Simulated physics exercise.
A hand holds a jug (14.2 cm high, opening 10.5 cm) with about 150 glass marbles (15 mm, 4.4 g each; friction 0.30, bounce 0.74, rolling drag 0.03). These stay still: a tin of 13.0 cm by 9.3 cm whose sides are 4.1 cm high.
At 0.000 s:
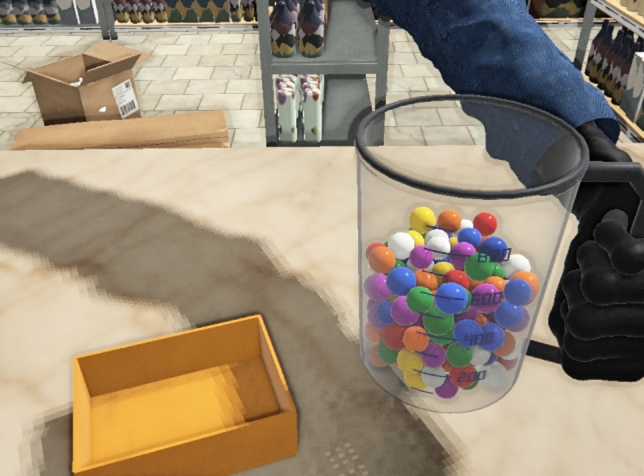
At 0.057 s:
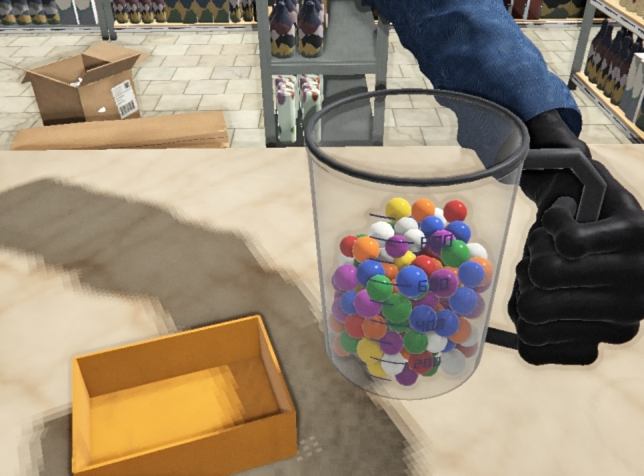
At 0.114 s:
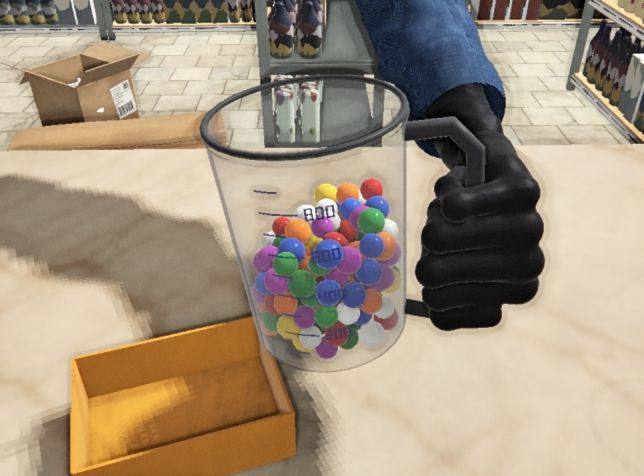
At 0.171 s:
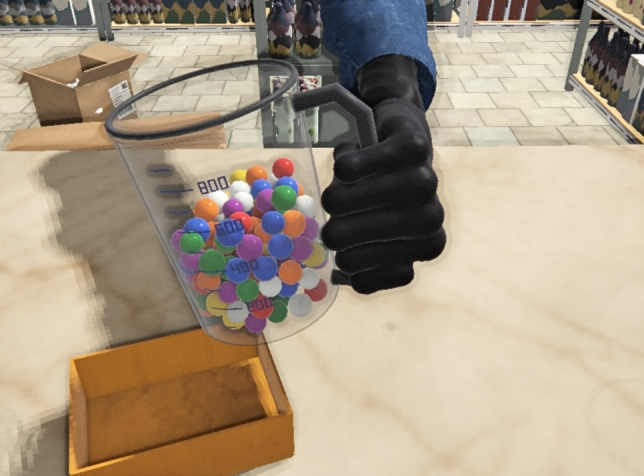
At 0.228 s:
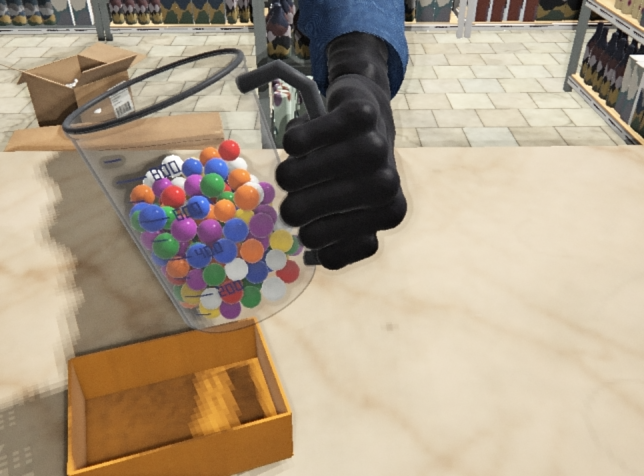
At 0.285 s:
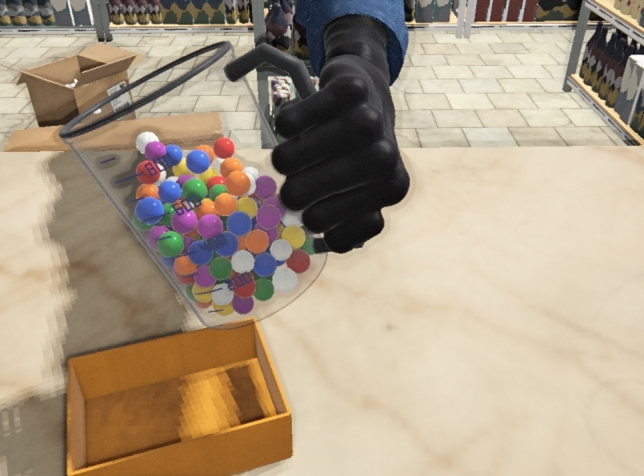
A black-gloved hand carried a clear jug of colorful marbles leftward across a pale countertop, gradually tilting it to the left above an empty orange tin as the marbles shifted toward the lower side.
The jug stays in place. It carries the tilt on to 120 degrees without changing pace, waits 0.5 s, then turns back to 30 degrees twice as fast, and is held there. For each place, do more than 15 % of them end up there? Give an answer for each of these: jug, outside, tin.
Jug: No, outside: Yes, tin: No.
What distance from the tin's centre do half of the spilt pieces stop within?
About 62 cm.
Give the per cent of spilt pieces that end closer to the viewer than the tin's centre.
About 30 percent.
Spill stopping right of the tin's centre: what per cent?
I'd put it near 10 per cent of the spill.
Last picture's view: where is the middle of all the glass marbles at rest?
Somewhere near pixel (128, 326) of the final view.
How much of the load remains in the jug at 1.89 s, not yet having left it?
Roughly 0 per cent of the load is still held.
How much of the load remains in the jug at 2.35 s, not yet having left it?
Some 0 per cent is still held.
After 0.90 s, tilt 95 degrees; jug 100 %; middle of all pieces near (250, 148).
After 1.42 s, tilt 120 degrees; outside 85 %, in the air 15 %; middle of all pieces near (38, 312).
After 1.89 s, tilt 86 degrees; outside 100 %.
After 2.35 s, tilt 30 degrees; outside 100 %.
At rest (3.9 s), jug 0 %, outside 100 %, tin 0 %.
